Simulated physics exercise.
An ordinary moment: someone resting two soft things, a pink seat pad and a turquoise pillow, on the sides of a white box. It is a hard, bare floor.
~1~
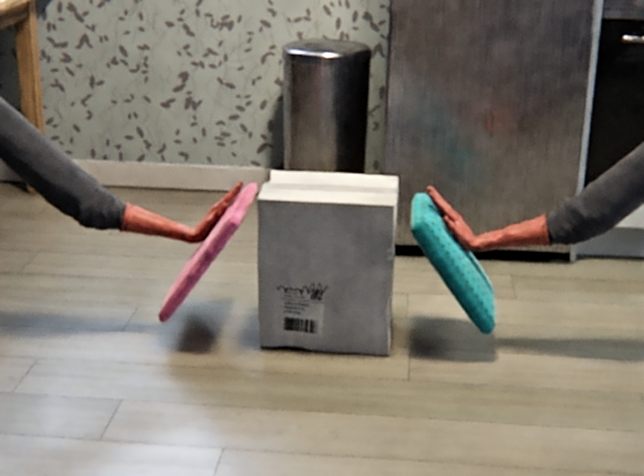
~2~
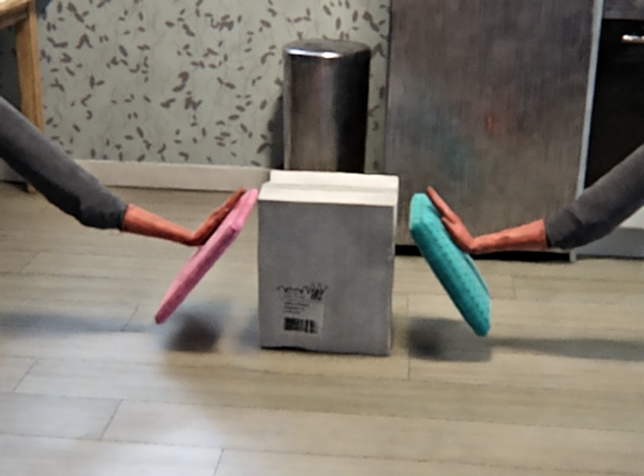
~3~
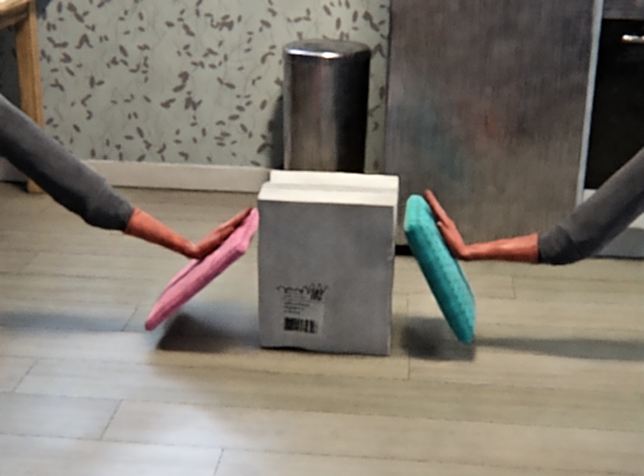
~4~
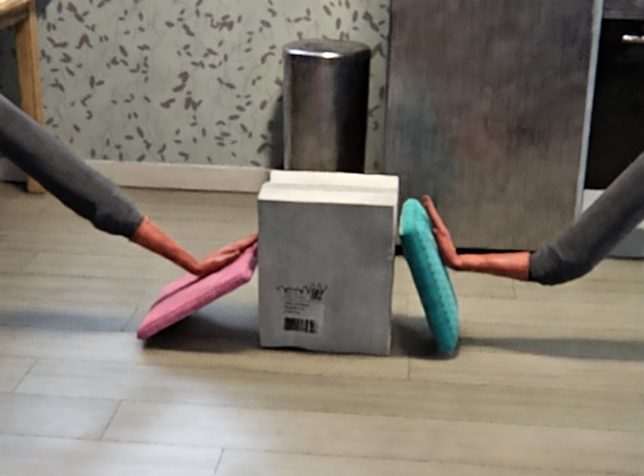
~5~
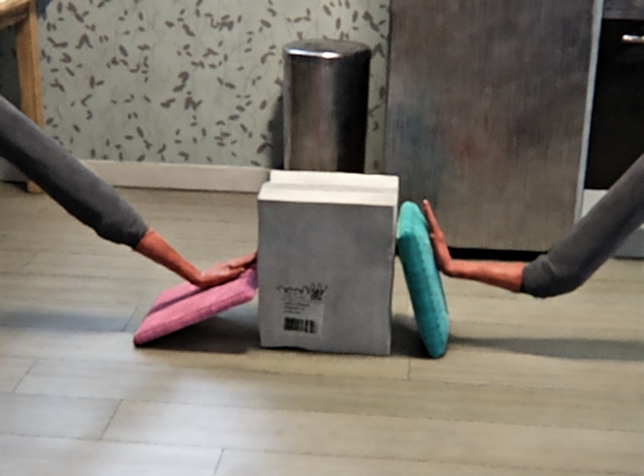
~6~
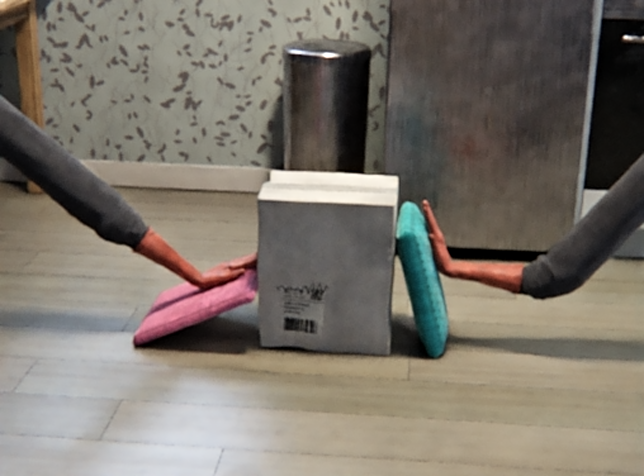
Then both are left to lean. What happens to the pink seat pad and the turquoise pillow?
Outcome: The pink seat pad slumps to the floor and the turquoise pillow remains propped up.
Then, 0.24 s on from there, seat pad flat on the floor near (199, 314); pillow propped as before near (421, 279).
Then, 0.42 s on from there, seat pad flat on the floor near (200, 318); pillow propped as before near (421, 279).
In the end, seat pad flat on the floor near (199, 318); pillow propped as before near (421, 279). The pink seat pad slides down flat and the turquoise pillow keeps leaning.
